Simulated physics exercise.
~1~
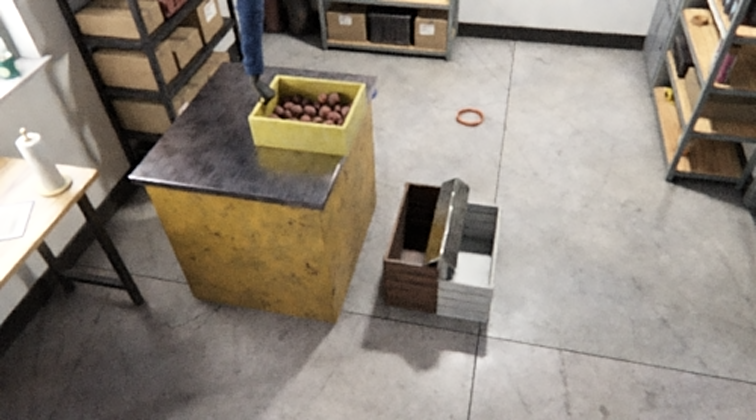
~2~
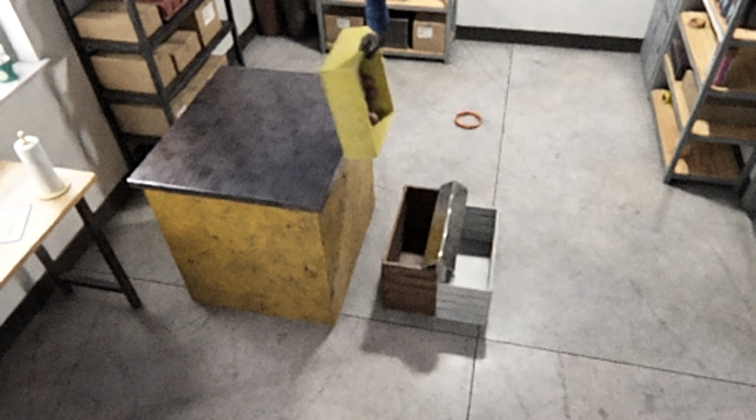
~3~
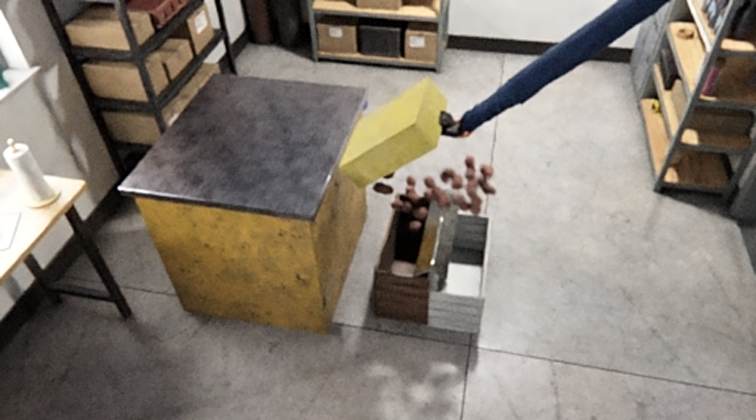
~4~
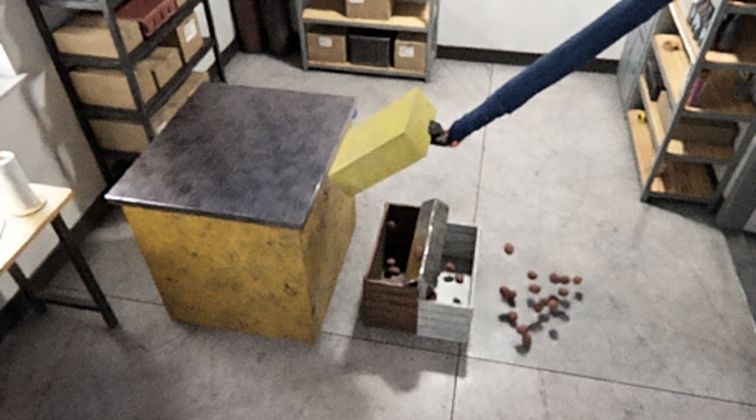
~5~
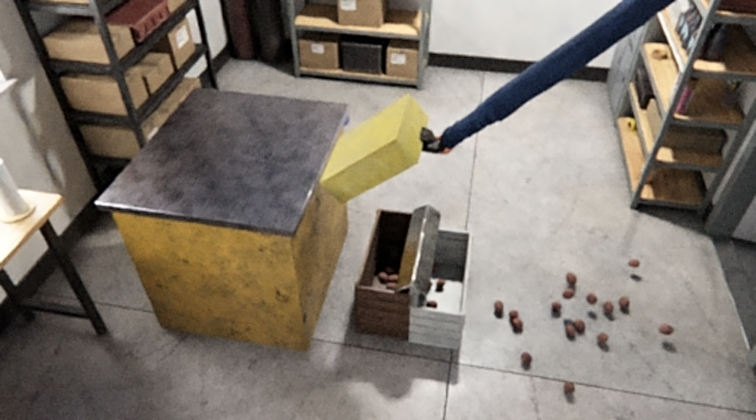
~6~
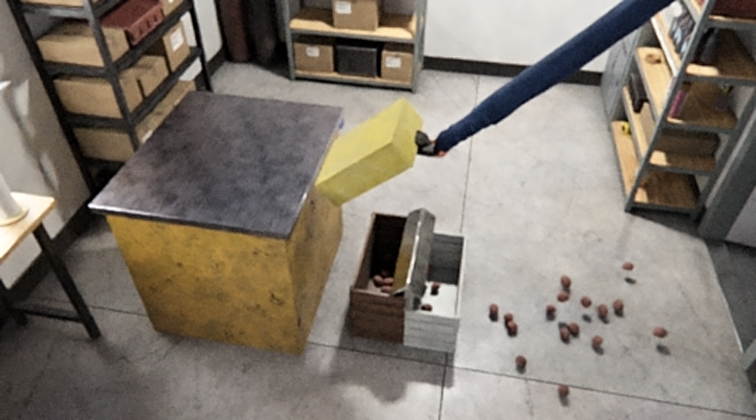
A yellow crate tips, spilling red potatoes into the wooden box, white trough and floor beyond.
